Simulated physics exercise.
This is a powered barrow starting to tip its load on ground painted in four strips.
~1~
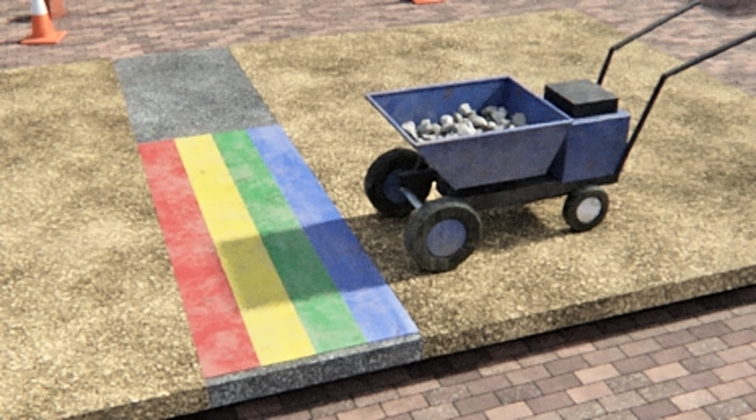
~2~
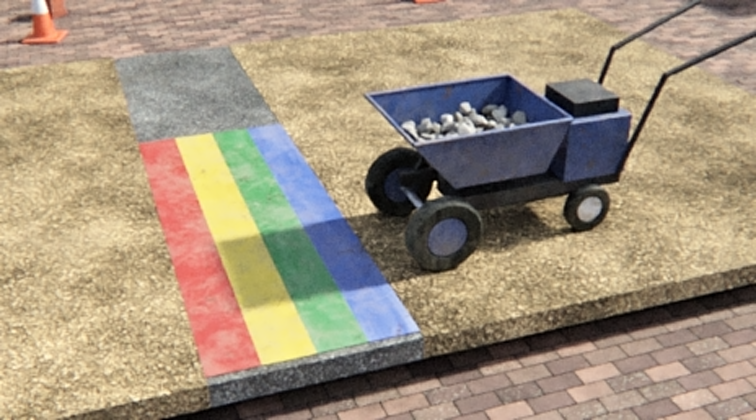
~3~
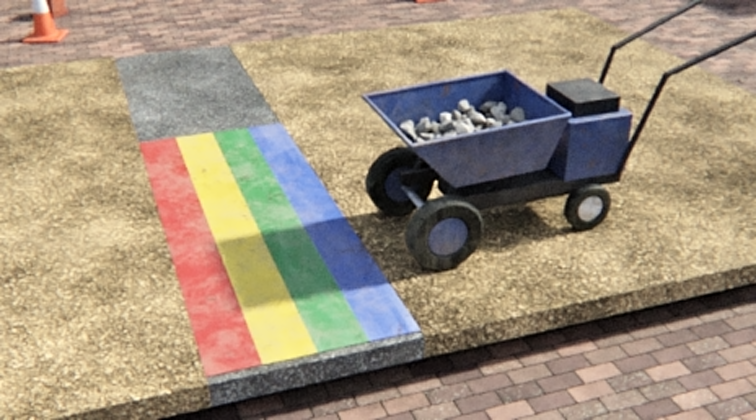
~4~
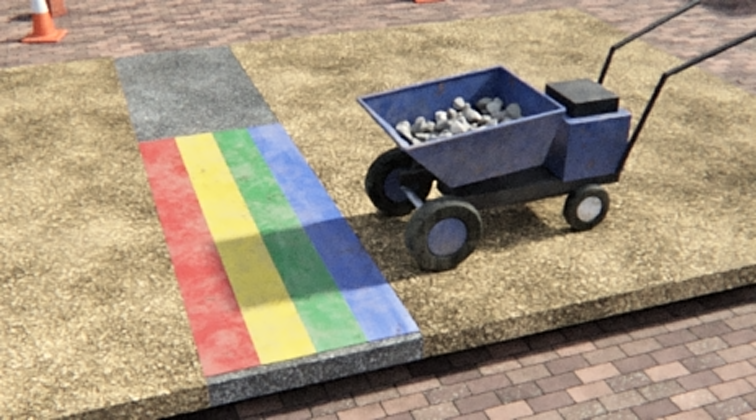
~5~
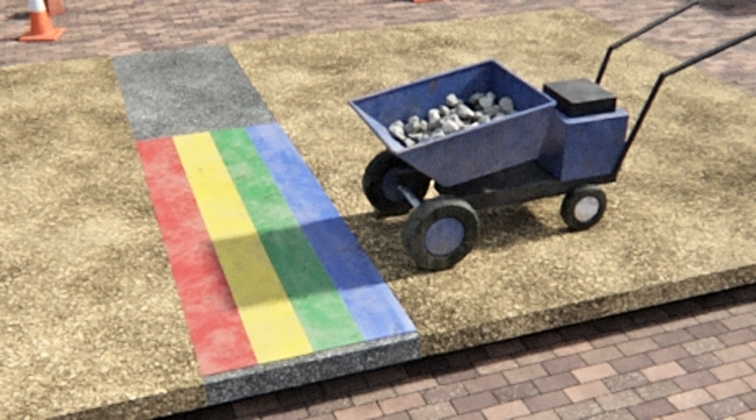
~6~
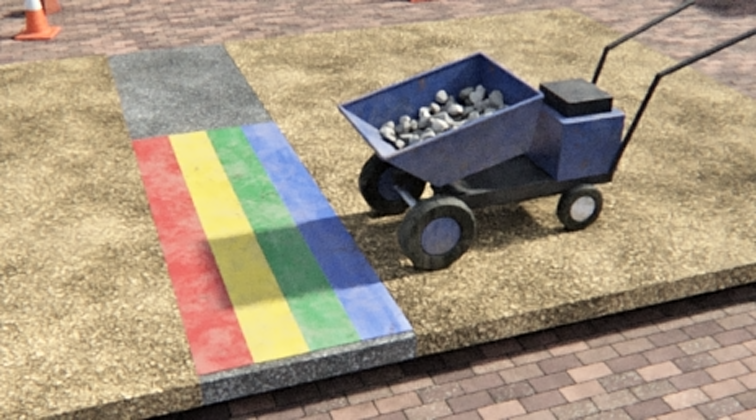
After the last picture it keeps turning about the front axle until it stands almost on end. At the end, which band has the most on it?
Most covered: The green band.
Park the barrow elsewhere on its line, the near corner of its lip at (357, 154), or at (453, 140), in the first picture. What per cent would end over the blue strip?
First some 0, then 50 per cent.
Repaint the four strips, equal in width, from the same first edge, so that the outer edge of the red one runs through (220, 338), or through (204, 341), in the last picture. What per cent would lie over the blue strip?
In turn 0 and 10 in a hundred.
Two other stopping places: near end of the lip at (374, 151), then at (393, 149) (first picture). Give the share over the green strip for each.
In turn 10 and 40 in a hundred.
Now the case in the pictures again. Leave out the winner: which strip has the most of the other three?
Second comes that yellow strip.
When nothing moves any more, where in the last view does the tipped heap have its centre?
Roughly at (283, 255).
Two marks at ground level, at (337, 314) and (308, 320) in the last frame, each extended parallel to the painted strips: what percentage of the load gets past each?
The first gives 70 %, the second 30 %.
Soon, skip tipped well over; all in the skip.
A while on, skip tipped steeply; nearly all in the skip; a small part over the green strip.
Towards the end, skip tipped right over; about a quarter in the skip; a stray few over the blue strip; about half over the green strip; about a quarter over the yellow strip; a small part over the red strip.
Finally, skip tipped right over; about a quarter in the skip; a small part over the blue strip; about half over the green strip; about a quarter over the yellow strip; a small part over the red strip.
